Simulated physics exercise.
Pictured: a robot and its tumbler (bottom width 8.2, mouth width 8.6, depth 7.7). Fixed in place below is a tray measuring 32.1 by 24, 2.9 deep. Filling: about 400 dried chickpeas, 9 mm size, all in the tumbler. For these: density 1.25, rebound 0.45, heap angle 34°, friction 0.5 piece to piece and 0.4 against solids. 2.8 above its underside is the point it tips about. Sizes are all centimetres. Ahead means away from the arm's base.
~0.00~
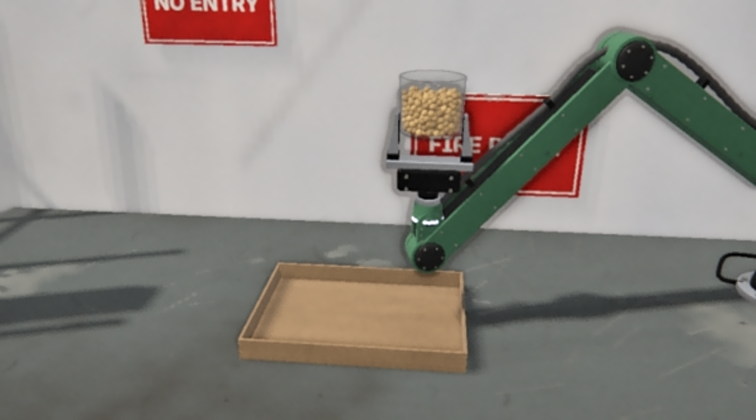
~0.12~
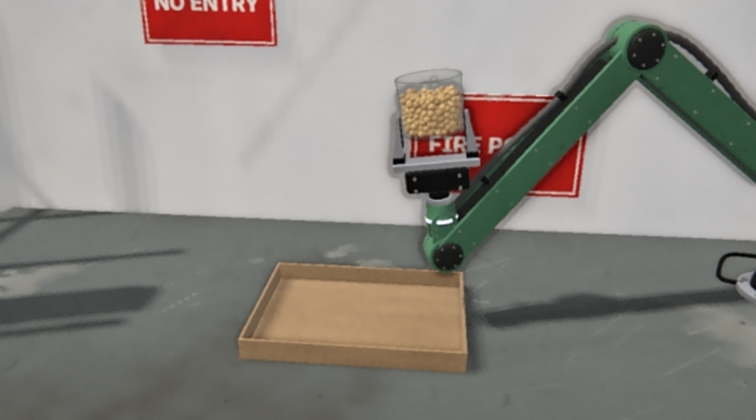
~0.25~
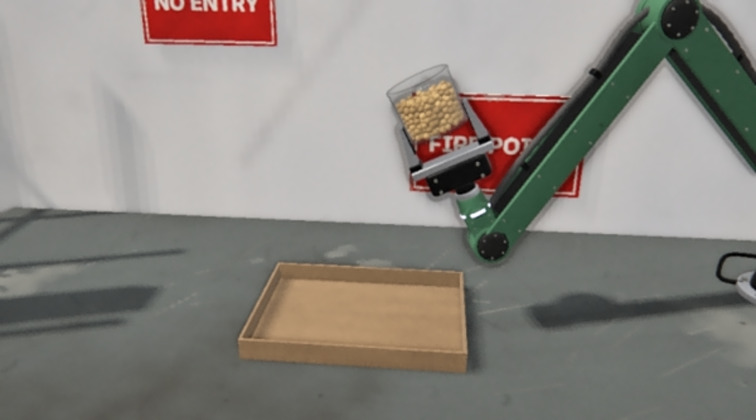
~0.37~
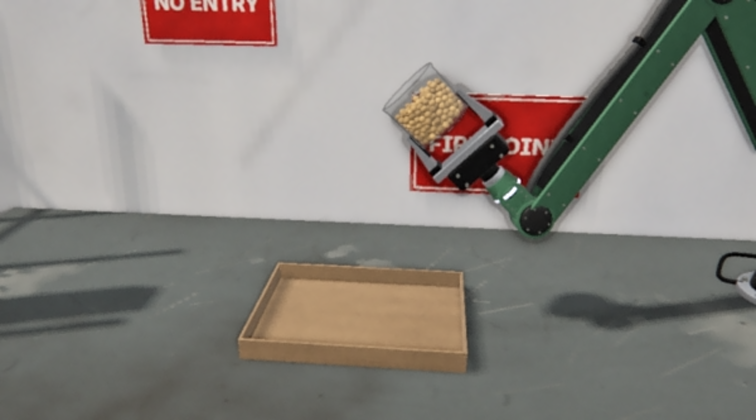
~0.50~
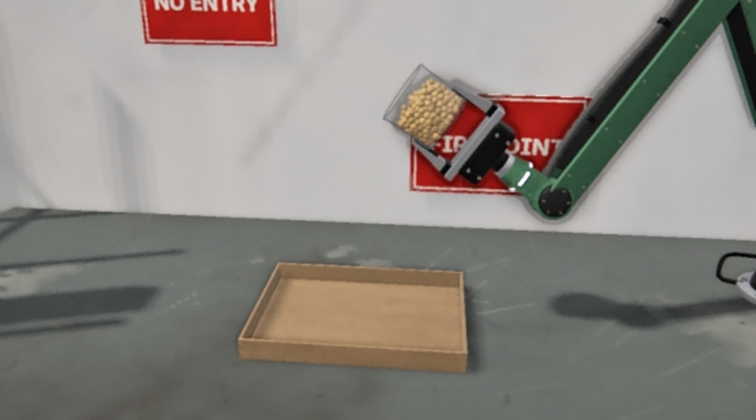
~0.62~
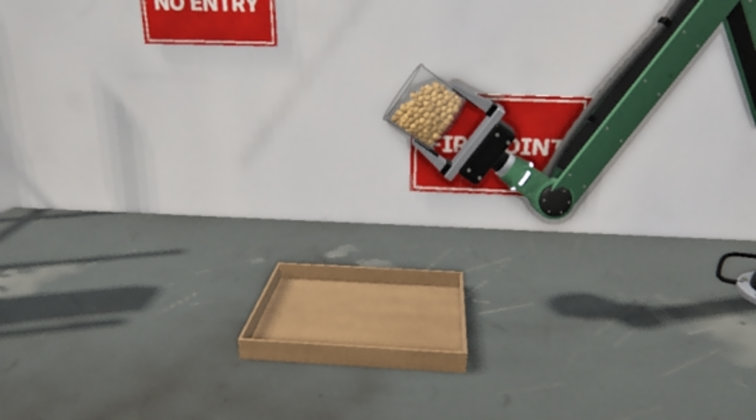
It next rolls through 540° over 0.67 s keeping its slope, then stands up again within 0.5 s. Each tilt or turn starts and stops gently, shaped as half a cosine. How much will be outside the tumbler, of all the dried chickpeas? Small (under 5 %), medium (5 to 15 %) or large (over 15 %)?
Small.
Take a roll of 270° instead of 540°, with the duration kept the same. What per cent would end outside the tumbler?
Share: Close to 0 %.
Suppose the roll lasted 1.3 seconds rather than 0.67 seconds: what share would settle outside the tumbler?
Estimated share: Close to 0 %.
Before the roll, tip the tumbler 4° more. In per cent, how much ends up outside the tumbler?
I'd put it at close to 0 per cent.
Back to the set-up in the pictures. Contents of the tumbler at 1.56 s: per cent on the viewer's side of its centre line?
It's close to 50 percent.
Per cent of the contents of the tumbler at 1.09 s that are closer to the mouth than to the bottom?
Something near 35 in a hundred.
After 1.09 s, tipped 56°, highest piece 39 above the table; 398 in the tumbler, 1 in the tray.
After 1.56 s, tipped 25°, highest piece 38 above the table; 396 in the tumbler, 3 in the tray.
After 1.99 s, upright, highest piece 38 above the table; 396 in the tumbler, 3 in the tray.
After 2.69 s, upright, highest piece 38 above the table; 396 in the tumbler, 3 in the tray.
In the end, 396 in the tumbler, 3 in the tray. That is 1 % outside the tumbler.
